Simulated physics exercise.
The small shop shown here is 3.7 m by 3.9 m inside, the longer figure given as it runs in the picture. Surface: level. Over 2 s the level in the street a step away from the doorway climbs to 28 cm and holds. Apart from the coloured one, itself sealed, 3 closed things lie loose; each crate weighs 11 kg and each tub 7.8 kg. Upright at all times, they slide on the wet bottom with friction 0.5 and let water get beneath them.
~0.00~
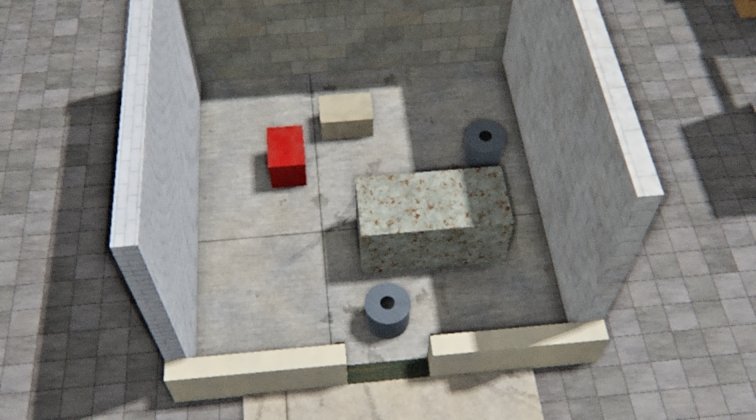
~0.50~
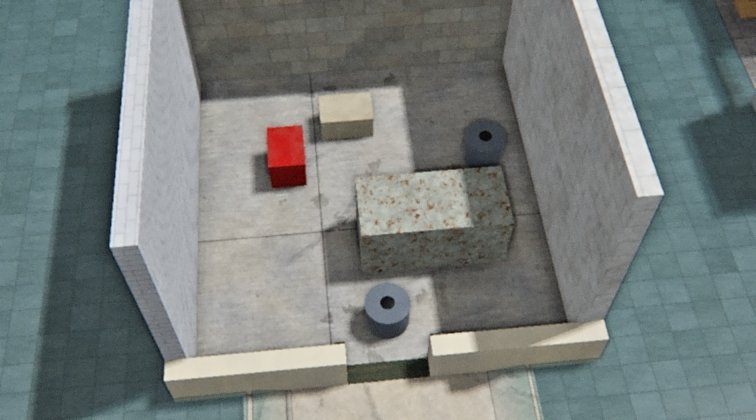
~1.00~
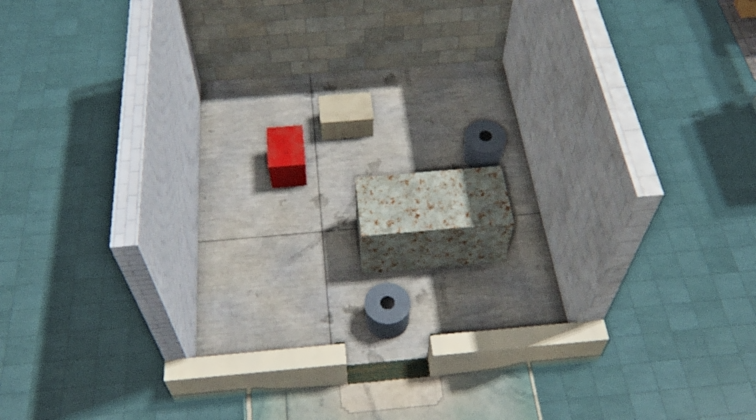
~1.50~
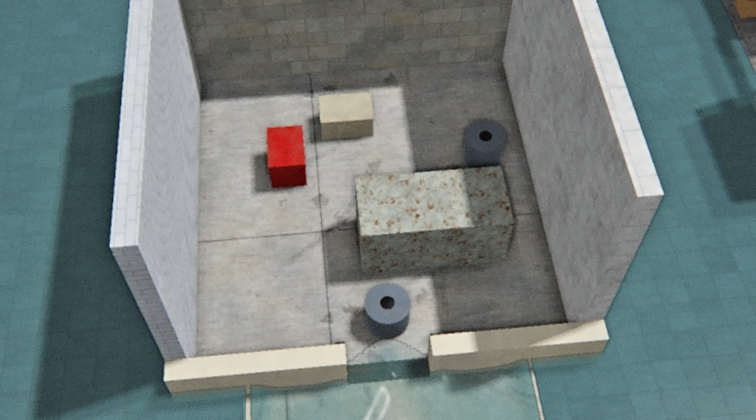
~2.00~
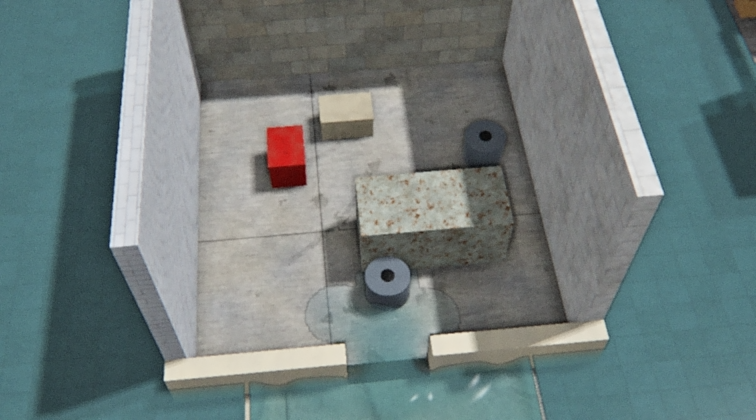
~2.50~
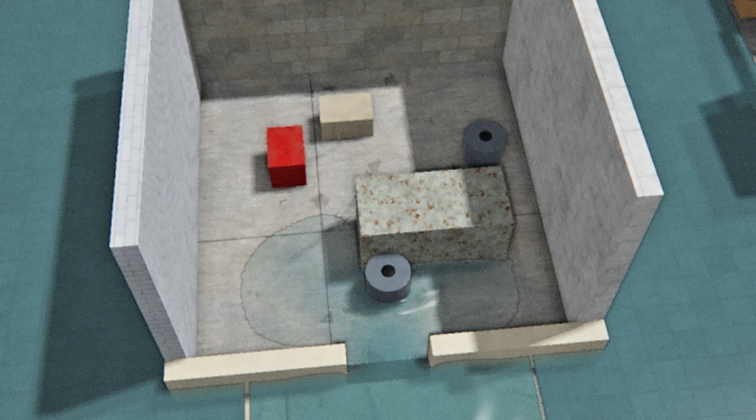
The clip shows water covering the paving around a small roofless room, then entering through the front gap and spreading across the floor, shifting the nearer grey cylinder slightly towards the large speckled block while the red box stays still.
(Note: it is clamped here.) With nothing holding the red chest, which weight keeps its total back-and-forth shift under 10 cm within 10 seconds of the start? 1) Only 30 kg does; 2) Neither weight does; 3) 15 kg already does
1.
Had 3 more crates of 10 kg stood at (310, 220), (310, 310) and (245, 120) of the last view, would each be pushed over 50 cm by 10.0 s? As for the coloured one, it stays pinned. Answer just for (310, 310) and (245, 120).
Those two come out over the line and over the line, in that order.
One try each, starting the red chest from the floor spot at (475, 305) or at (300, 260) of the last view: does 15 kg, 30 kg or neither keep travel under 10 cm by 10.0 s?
Well, at the first spot no weight will do, and at the second no weight will do.
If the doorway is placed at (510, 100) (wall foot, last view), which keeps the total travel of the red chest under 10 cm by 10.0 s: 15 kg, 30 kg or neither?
For that position, nothing offered succeeds.
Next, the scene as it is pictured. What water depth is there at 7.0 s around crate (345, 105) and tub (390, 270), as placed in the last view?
First roughly 4 cm, second roughly 11 cm.
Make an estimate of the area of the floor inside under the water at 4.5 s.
Somewhere about 9.0 m2, give or take.
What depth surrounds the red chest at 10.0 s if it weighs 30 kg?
Something like 8 centimetres.
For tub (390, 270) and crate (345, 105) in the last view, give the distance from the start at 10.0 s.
Net displacement, in order: 150 cm; 80 cm.
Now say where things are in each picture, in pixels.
In the first picture, the red chest at (285, 146), on the bottom; 0.0 m2 under water; 0 of 4 have shifted.
In the second picture, the red chest at (285, 146), on the bottom; water covers 0.0 m2; 0 of 4 have shifted.
In the third picture, the red chest at (285, 146), on the bottom; water covers 0.0 m2; 0 of 4 have shifted.
In the fourth picture, the red chest at (285, 146) rests on the ground; water covers 0.1 m2; 0 of 4 have shifted.
In the fifth picture, the red chest at (285, 146) rests on the ground; 0.9 m2 under water; 1 of 4 have shifted.
In the sixth picture, the red chest at (285, 146), on the bottom; water covers 2.9 m2; 1 of 4 have shifted.
After 3.5 s the red chest would be 6 cm from its start with 15 kg and 0 cm from its start with 30 kg; 4 cm of water round it then.
After 4.5 s the red chest would be 11 cm from its start with 15 kg and 0 cm from its start with 30 kg; 3 cm of water round it then.
After 7.0 s the red chest would be 16 cm from its start with 15 kg and 0 cm from its start with 30 kg; 6 cm of water round it then.
After 10.0 s the red chest would be 69 cm from its start with 15 kg and 0 cm from its start with 30 kg; 8 cm of water round it then.
